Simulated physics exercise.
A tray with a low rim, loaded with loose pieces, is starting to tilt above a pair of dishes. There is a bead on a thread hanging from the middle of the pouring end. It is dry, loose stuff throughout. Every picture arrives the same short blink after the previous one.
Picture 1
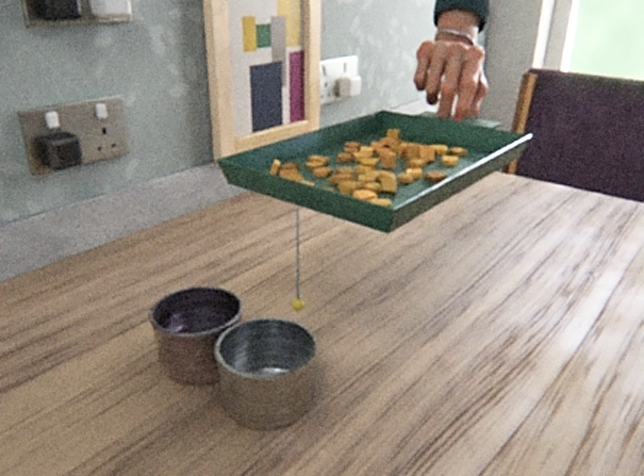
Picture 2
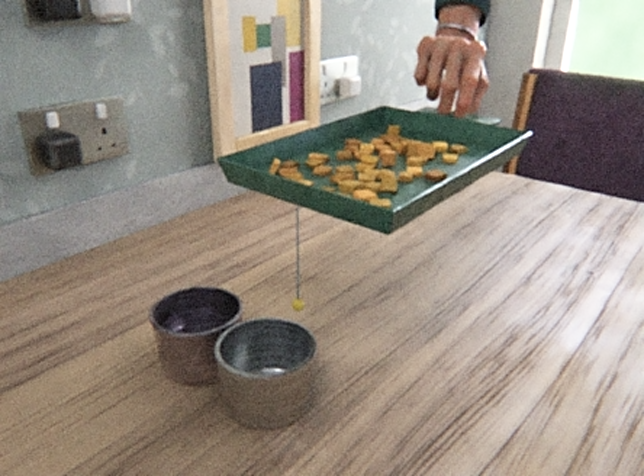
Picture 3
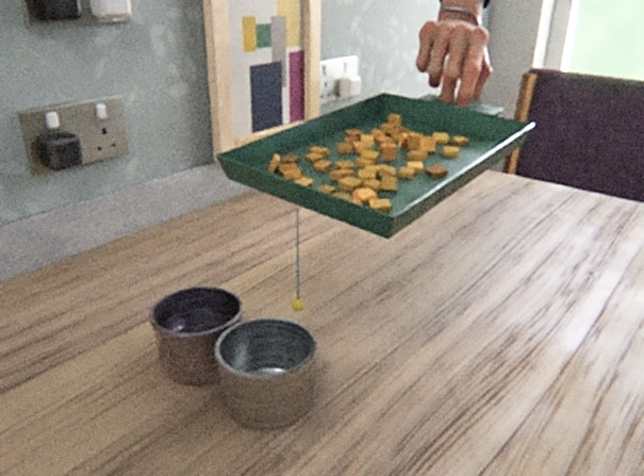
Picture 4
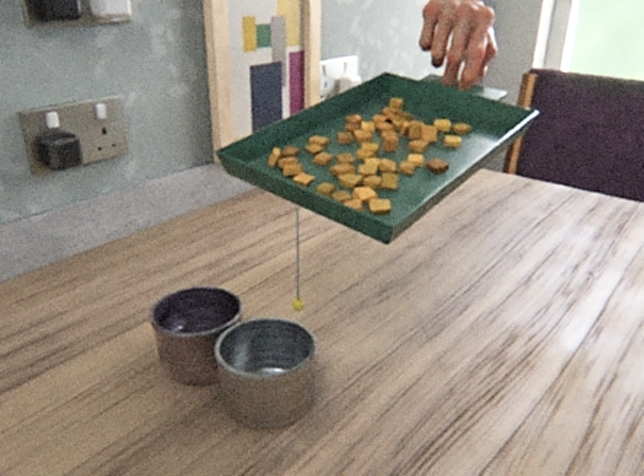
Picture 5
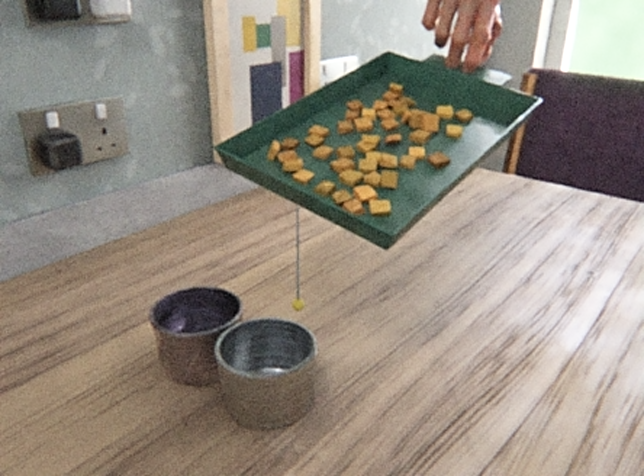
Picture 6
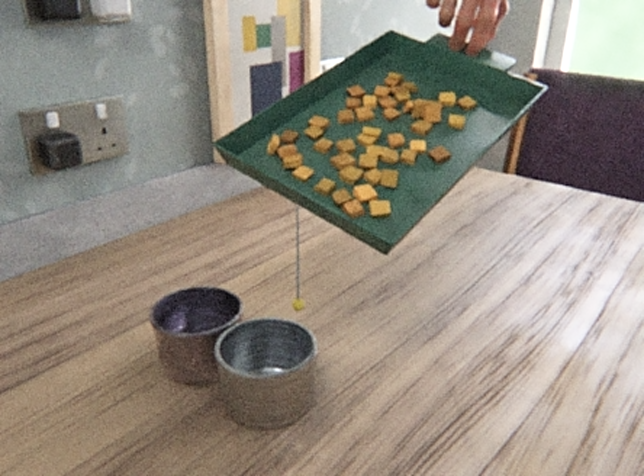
A hand held a green tray of small golden-brown squares above two metal dishes on a wooden table, then raised the far side, tilting the tray steadily toward its lower right corner.
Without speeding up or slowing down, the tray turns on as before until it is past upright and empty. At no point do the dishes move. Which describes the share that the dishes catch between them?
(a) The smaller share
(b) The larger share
(a) The smaller share.
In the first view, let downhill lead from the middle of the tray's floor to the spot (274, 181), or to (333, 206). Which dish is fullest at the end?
The first try goes to the one on the left and the second to the one on the right.
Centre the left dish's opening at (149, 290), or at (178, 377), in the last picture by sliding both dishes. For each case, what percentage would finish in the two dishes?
0 % and 0 %.
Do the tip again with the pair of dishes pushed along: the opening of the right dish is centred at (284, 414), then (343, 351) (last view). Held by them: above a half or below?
Earlier try a minority share, later try a majority share.
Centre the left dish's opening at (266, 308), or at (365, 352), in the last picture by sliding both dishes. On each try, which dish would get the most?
Placement one: The right-positioned dish. Placement two: The left-positioned dish.
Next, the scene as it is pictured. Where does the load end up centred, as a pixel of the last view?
Last view, resting centre - approx. (375, 410).
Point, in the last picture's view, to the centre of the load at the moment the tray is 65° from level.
Near (391, 195).
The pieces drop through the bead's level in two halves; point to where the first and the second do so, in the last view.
Initially about (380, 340); subsequently about (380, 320).
Soon after the last picture, tray tipped steeply; all on the tray.
A little later, tray tipped past a quarter turn; about a quarter on the tray; about half outside both; about a quarter in the air.
Later still, tray tipped past a quarter turn; all outside both.
At rest, tray tipped past a quarter turn; none in the right dish; none in the left dish; all outside both.
